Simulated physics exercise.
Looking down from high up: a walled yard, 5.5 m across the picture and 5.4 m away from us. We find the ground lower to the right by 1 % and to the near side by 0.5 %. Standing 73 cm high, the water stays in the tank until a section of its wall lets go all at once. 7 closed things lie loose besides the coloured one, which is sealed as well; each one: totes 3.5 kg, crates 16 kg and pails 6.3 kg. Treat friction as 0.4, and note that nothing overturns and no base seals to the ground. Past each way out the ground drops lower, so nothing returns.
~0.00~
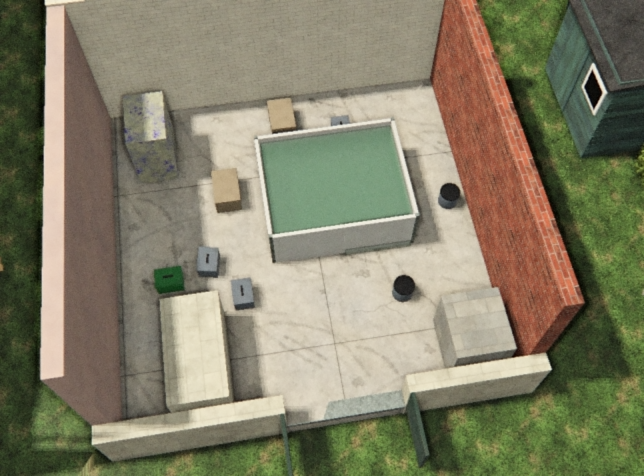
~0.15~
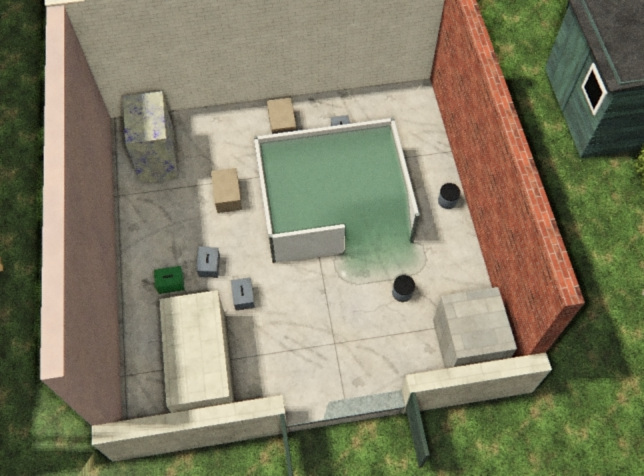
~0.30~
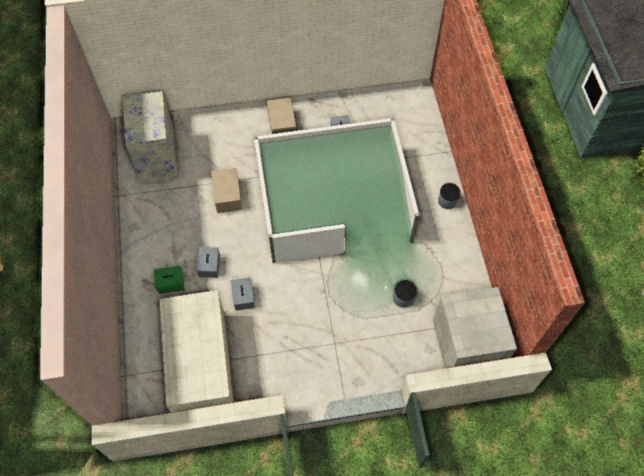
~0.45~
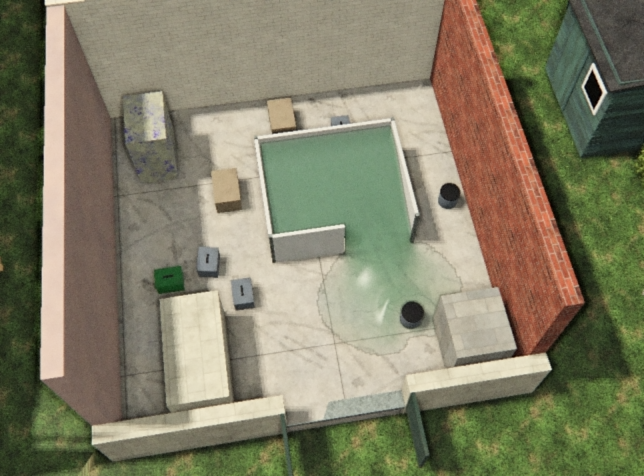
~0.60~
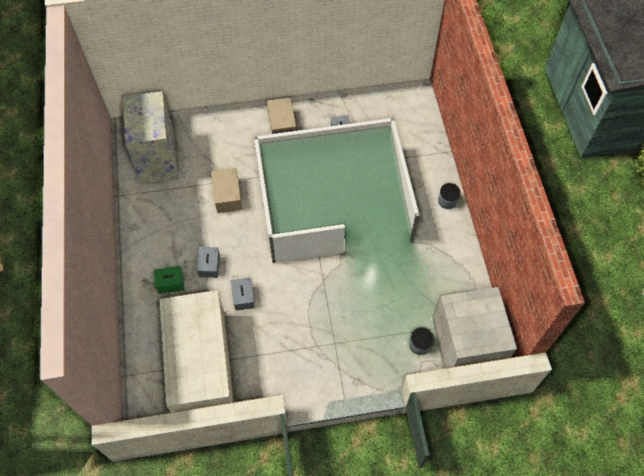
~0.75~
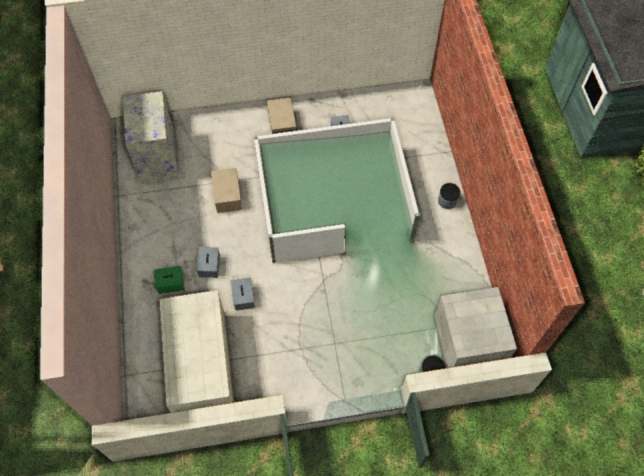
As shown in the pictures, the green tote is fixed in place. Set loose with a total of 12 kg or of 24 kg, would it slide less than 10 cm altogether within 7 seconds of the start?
It's likely that the extra mass is unnecessary.
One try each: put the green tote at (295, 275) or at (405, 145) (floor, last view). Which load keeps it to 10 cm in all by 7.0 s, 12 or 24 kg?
Light one suffices, then no option.
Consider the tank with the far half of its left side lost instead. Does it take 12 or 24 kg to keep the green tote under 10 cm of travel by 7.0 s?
Then, in short, both are too little.
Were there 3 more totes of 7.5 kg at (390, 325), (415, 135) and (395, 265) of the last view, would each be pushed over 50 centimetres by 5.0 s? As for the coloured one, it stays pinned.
First one went beyond, second went beyond, third went beyond.
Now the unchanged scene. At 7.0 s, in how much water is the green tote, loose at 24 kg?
2 cm, roughly.
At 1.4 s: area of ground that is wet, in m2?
About 9.5 m2.
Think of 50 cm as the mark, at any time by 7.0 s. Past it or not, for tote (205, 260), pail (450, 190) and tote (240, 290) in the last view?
So, going through them in order, it's not beyond, beyond and beyond.
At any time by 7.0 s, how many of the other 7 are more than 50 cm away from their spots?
It adds up to 4.
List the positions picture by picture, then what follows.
The green tote at (168, 277), on the bottom; water covers 3.5 m2; 0 of 8 have shifted, in the first frame.
The green tote at (168, 277), on the bottom; water covers 4.2 m2; 0 of 8 have shifted, in the second frame.
The green tote at (168, 277), on the bottom; water covers 5.0 m2; 1 of 8 have shifted, in the third frame.
The green tote at (168, 277), on the bottom; water covers 6.2 m2; 1 of 8 have shifted, in the fourth frame.
The green tote at (168, 277), on the bottom; water covers 7.4 m2; 1 of 8 have shifted, in the fifth frame.
The green tote at (168, 277), on the bottom; 8.3 m2 under water; 1 of 8 have shifted, in the sixth frame.
After 1.4 s the green tote would be 0 cm from its start with 12 kg and 0 cm from its start with 24 kg; 0 cm of water round it then.
After 3.1 s the green tote would be 0 cm from its start with 12 kg and 0 cm from its start with 24 kg; 0 cm of water round it then.
After 4.9 s the green tote would be 0 cm from its start with 12 kg and 0 cm from its start with 24 kg; 0 cm of water round it then.
After 7.0 s the green tote would be 0 cm from its start with 12 kg and 0 cm from its start with 24 kg; 2 cm of water round it then.
